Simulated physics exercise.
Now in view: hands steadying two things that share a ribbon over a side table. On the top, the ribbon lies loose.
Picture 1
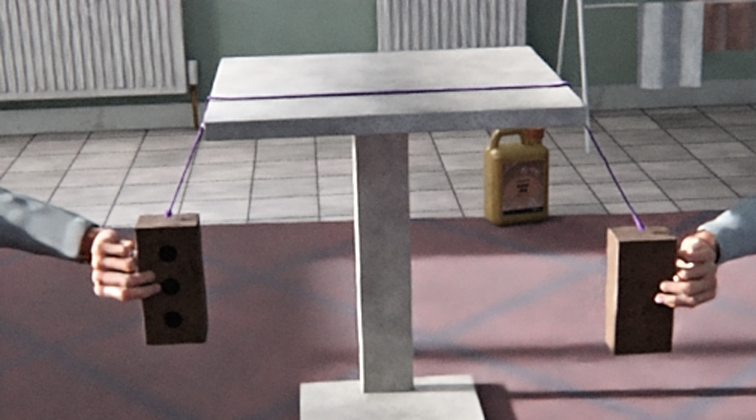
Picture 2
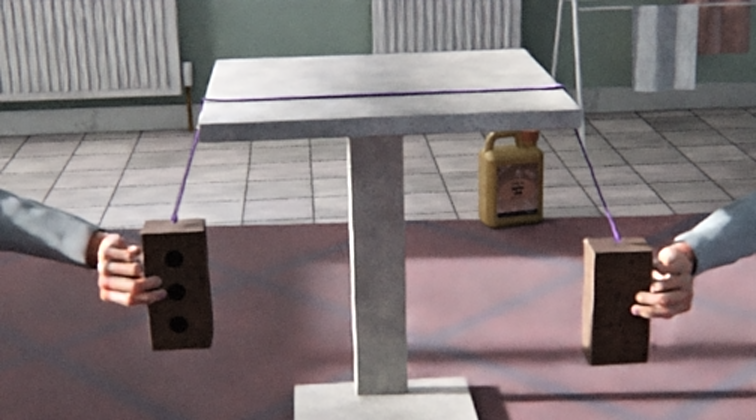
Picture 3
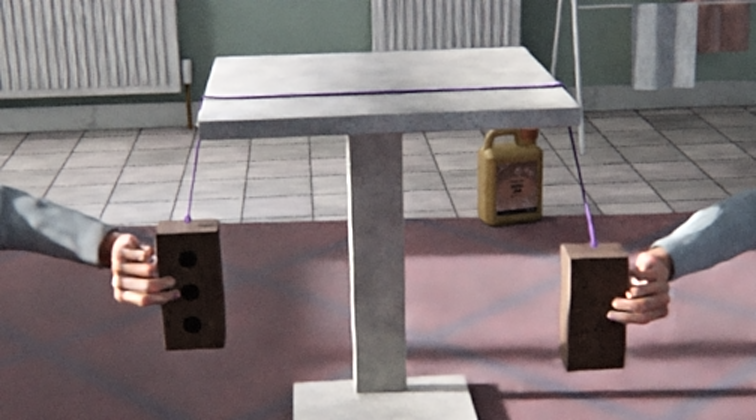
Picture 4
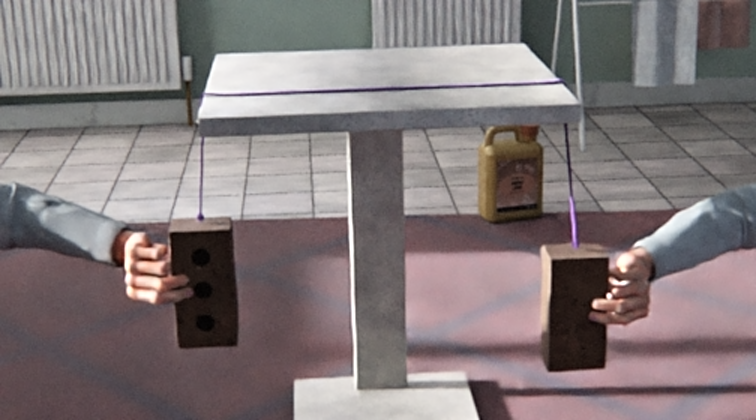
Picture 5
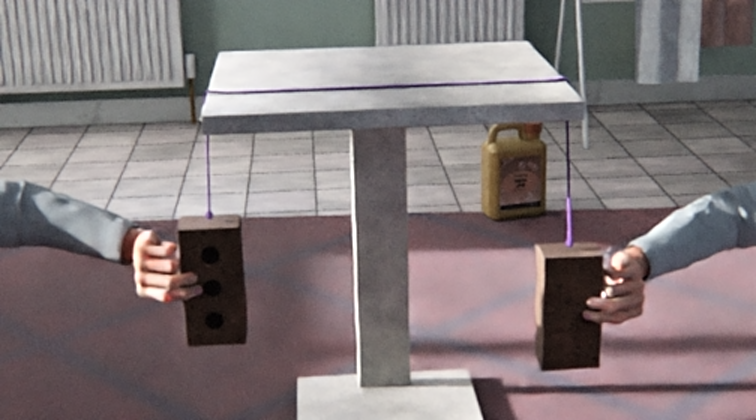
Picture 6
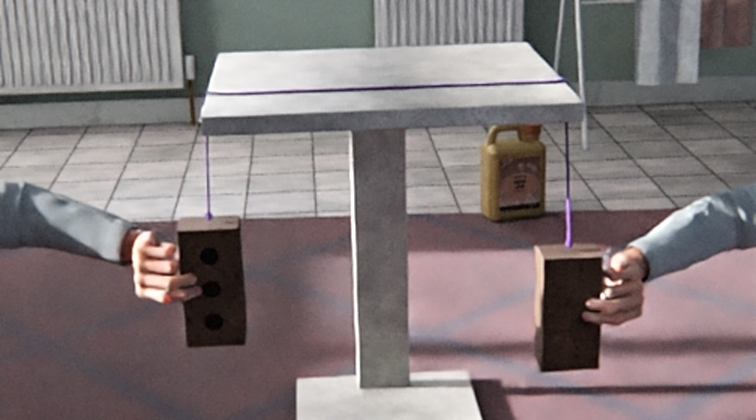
Two hands moving bricks joined by a purple ribbon over a pale table inward, toward the central leg, then keeping them nearly still.
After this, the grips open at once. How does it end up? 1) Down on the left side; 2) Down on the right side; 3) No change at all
(3) No change at all.
Then, 0.82 s past the final frame, left brick at the same height near (219, 282); right brick at the same height near (557, 308).
Then, 1.42 s past the final frame, left brick at the same height near (218, 282); right brick at the same height near (566, 308).
When it is over, left brick at the same height near (220, 282); right brick at the same height near (556, 309). The ribbon keeps its balance.
